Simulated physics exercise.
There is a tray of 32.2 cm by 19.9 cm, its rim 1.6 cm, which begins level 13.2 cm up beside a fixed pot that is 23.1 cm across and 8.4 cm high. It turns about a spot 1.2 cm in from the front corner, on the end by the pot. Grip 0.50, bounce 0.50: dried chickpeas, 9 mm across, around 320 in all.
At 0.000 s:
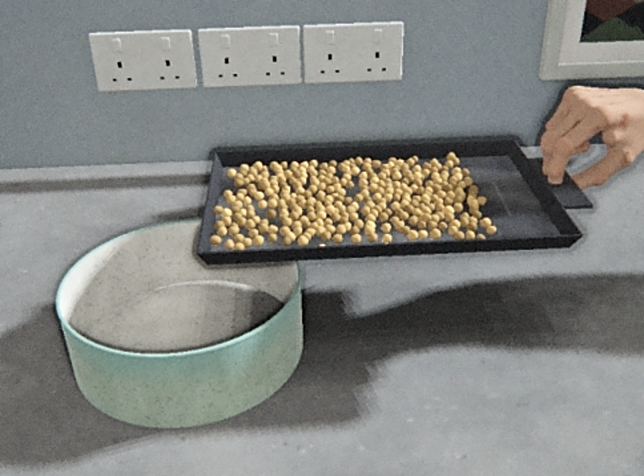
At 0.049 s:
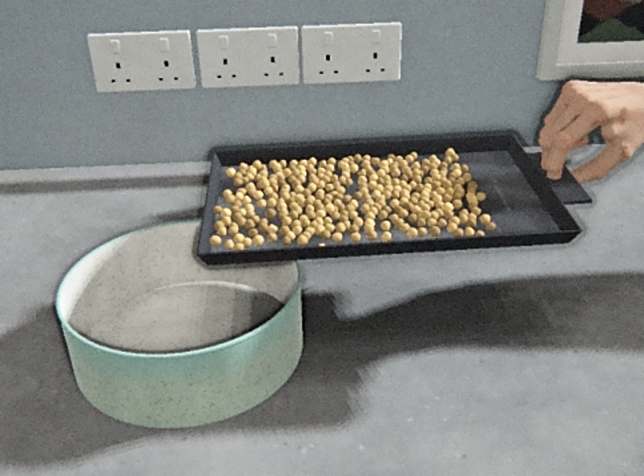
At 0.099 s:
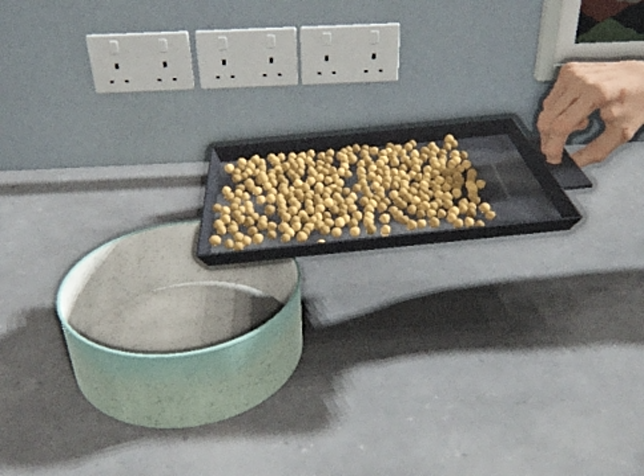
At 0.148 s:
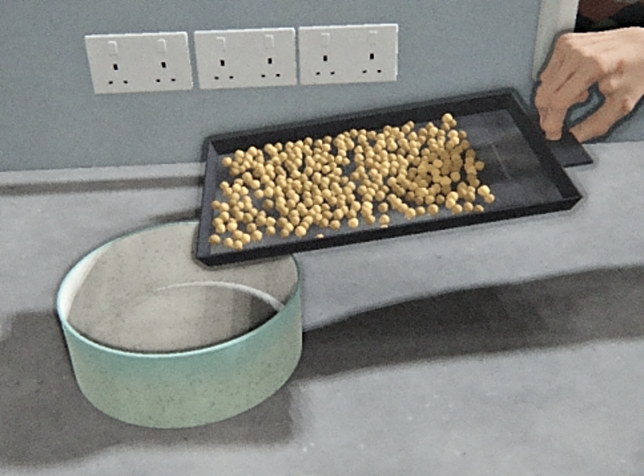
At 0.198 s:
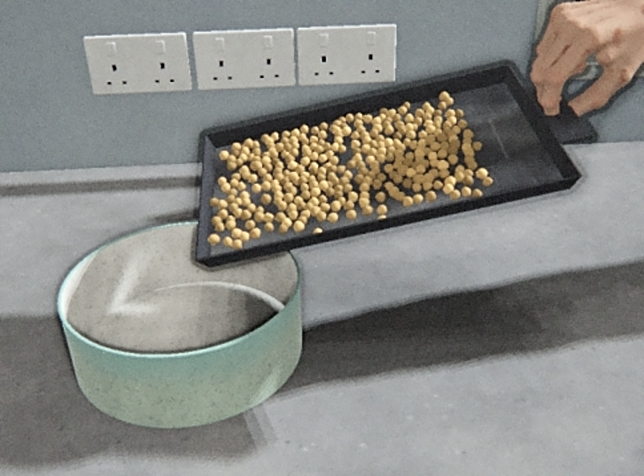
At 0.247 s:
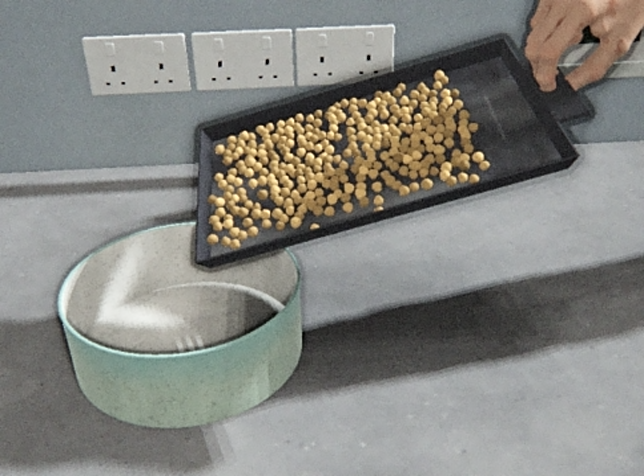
A dark rectangular tray of chickpeas tilts as a hand on the right raises its handle end higher and higher, its left end staying low over the rim of a pale green pot that remains still on the grey countertop.
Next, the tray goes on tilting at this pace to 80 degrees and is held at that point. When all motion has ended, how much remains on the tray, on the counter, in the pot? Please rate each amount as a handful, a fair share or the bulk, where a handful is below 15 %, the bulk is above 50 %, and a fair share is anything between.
Left on the tray: A handful; counter: A handful; pot: The bulk.
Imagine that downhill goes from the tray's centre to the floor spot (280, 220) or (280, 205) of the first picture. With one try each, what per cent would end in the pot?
Some 100 and 80 per cent.
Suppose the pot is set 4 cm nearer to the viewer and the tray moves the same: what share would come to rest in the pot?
Roughly 100 per cent.
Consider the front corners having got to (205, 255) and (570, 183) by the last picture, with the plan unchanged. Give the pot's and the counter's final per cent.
Pot 70; counter 30.
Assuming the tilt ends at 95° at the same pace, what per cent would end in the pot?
I'd expect some 95 per cent in the pot.
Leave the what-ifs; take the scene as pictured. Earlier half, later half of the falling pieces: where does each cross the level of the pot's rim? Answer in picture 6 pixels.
Earlier half at about (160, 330), later half at about (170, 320) in pixels.
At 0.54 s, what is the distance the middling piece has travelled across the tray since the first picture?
It has moved some 7 cm from its start.
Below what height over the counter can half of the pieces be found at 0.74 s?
About 18 centimetres.
After 0.54 s, tilt 49 degrees; the tray holds 100 %, the pot 0 %.
After 0.74 s, tilt 69 degrees; the tray holds 75 %, the pot 5 %.
After 1.06 s, tilt 80 degrees; the tray holds 5 %, the pot 85 %.
By 2.1 s all is still; tray 0 %, counter 5 %, pot 95 %.
